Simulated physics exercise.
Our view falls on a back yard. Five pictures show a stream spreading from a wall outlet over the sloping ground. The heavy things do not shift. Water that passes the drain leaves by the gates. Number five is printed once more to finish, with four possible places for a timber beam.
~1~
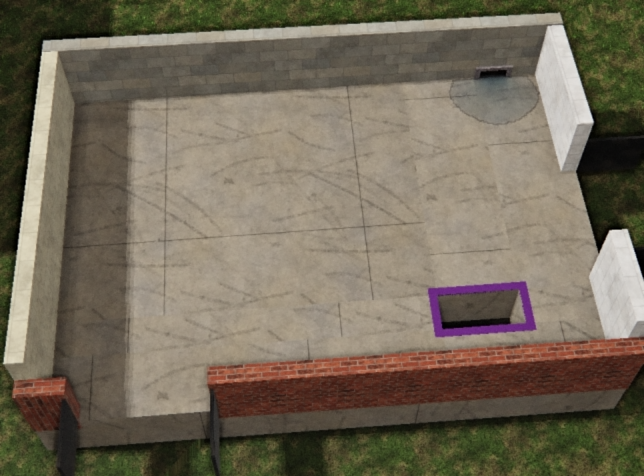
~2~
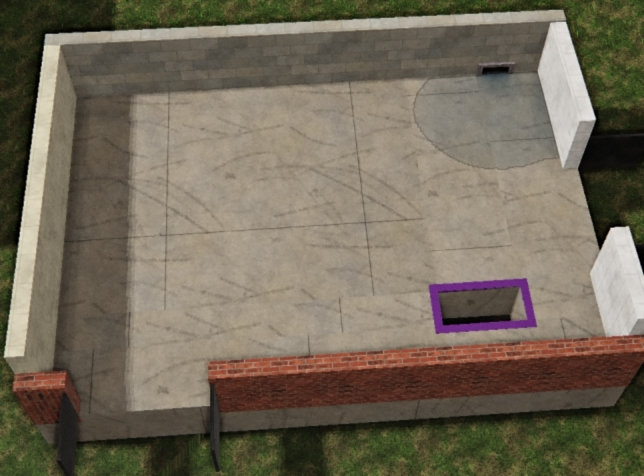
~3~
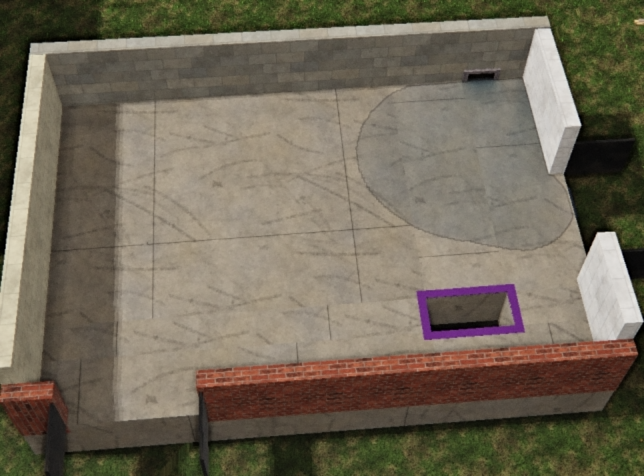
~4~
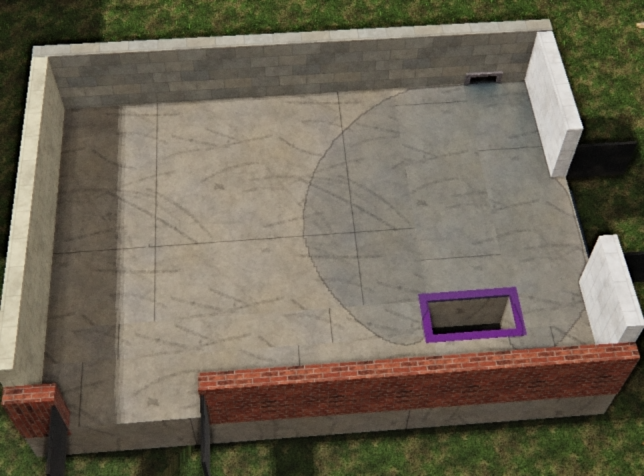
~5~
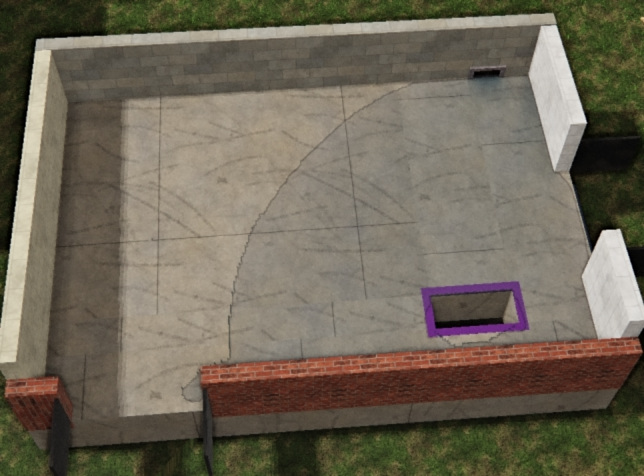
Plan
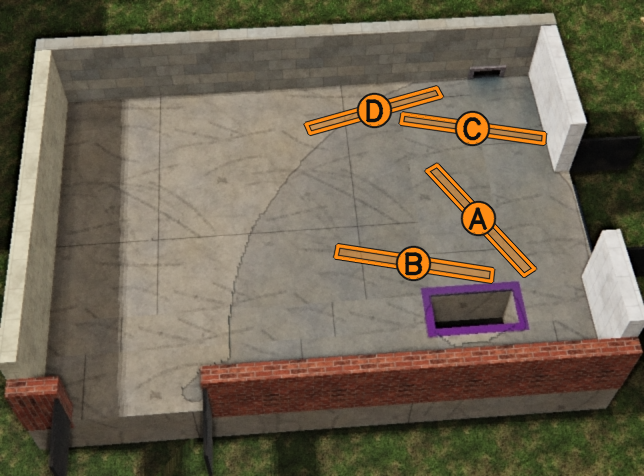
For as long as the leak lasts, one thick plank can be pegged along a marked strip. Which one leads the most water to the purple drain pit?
D beats the others.
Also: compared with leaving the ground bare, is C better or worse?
Place C is worse.
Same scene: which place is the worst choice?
C it is.
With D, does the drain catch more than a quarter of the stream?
Yes, it does.
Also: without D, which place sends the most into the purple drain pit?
The answer is B.
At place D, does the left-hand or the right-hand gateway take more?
The left one.
In orange, A from (432, 168) to (529, 272); B from (337, 251) to (491, 275); C from (402, 118) to (544, 138); D from (308, 128) to (438, 92).
Choosing A, about 10 % of the stream goes into the purple drain pit, about 89 % out by the gates.
Choosing B, about 20 % of the stream goes into the purple drain pit, about 79 % out by the gates.
Choosing C, next to none of the stream goes into the purple drain pit, about 100 % out by the gates.
Choosing D, about 40 % of the stream goes into the purple drain pit, about 59 % out by the gates.
